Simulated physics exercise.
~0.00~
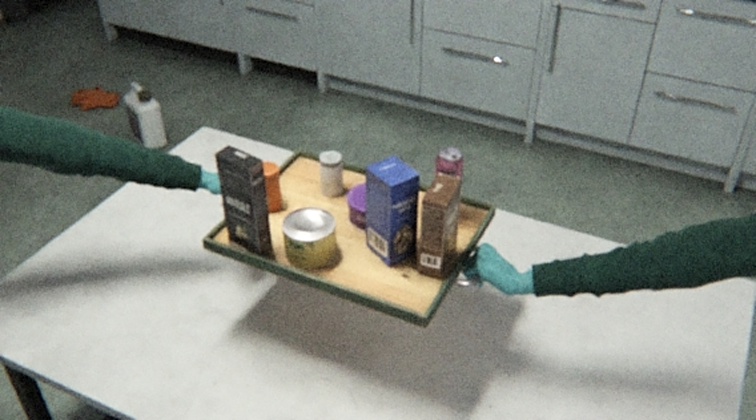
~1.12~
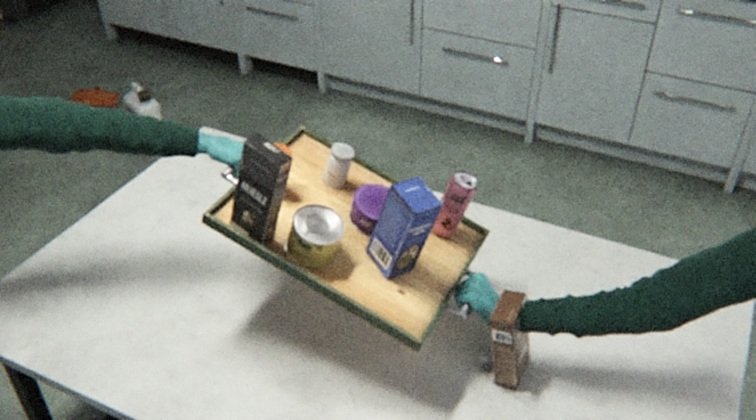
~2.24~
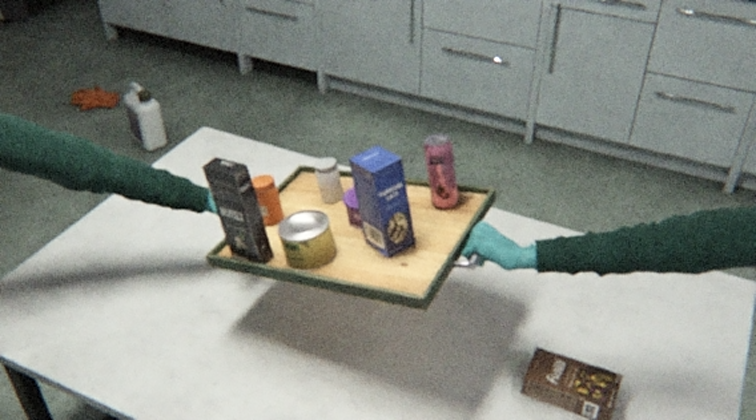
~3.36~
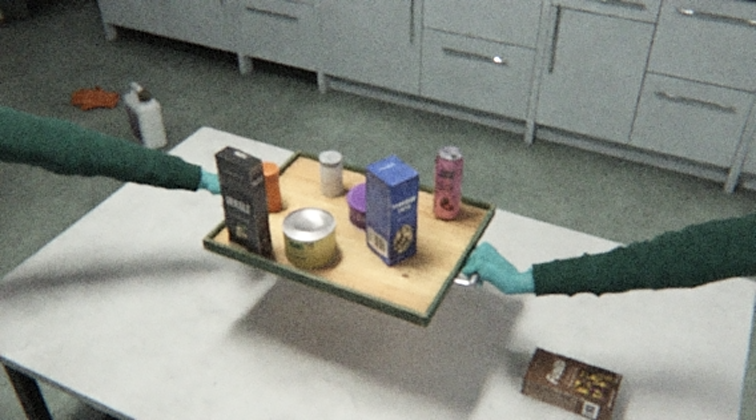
The footage shows two gloved hands holding a wooden tray of cartons, cans and tubs above a white table, tipping it right so a brown packet falls off, then tilting it left and levelling it, with the packet lying on the table and the other items still aboard.
